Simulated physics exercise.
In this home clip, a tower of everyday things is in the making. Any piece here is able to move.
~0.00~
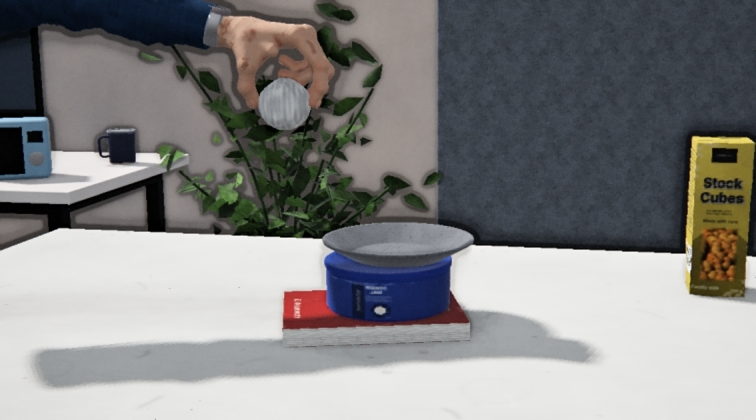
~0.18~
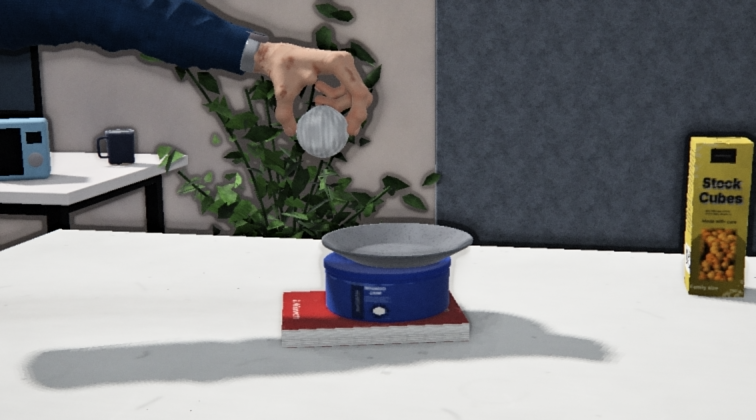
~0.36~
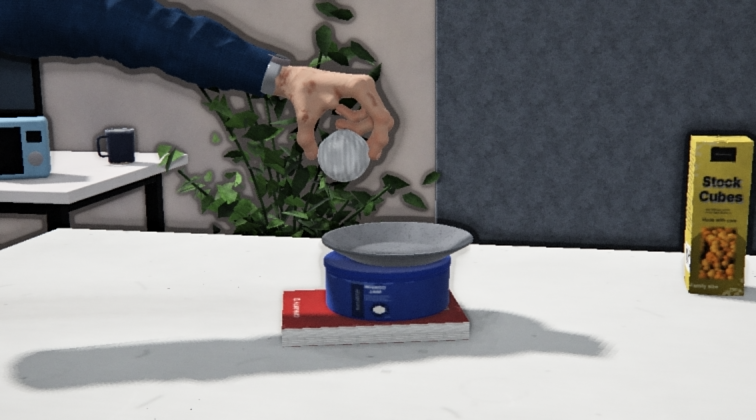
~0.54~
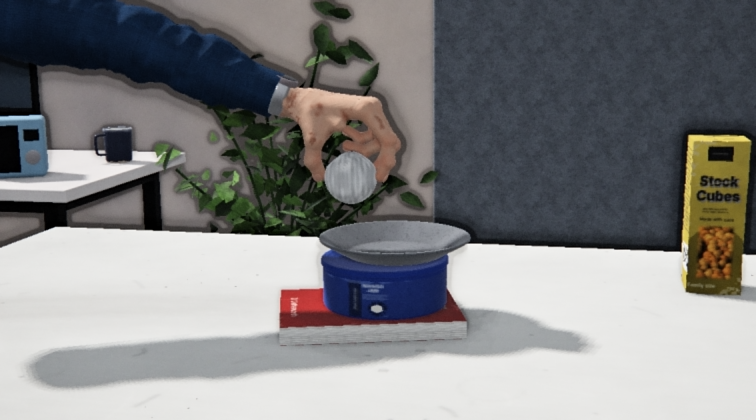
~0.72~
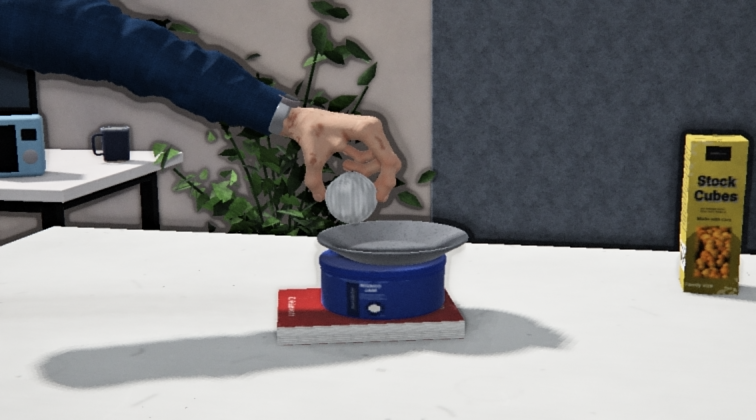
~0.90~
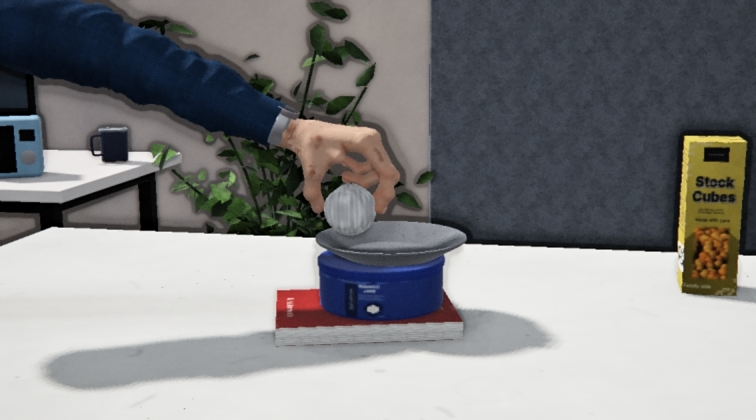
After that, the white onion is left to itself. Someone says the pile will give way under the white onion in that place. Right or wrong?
Wrong, it holds.
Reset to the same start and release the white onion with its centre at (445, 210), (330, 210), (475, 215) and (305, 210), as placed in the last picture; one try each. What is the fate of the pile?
The pile does not fall in the first case, does not fall in the second, goes down in the third and goes down in the fourth.
Around 1.60 s, nothing moves.
Around 2.50 s, white onion resting near (350, 210).
Finally (4.0 s), all 5 still in place. Final places as the last picture's camera would see them, white onion near (350, 210). The pile keeps its balance.
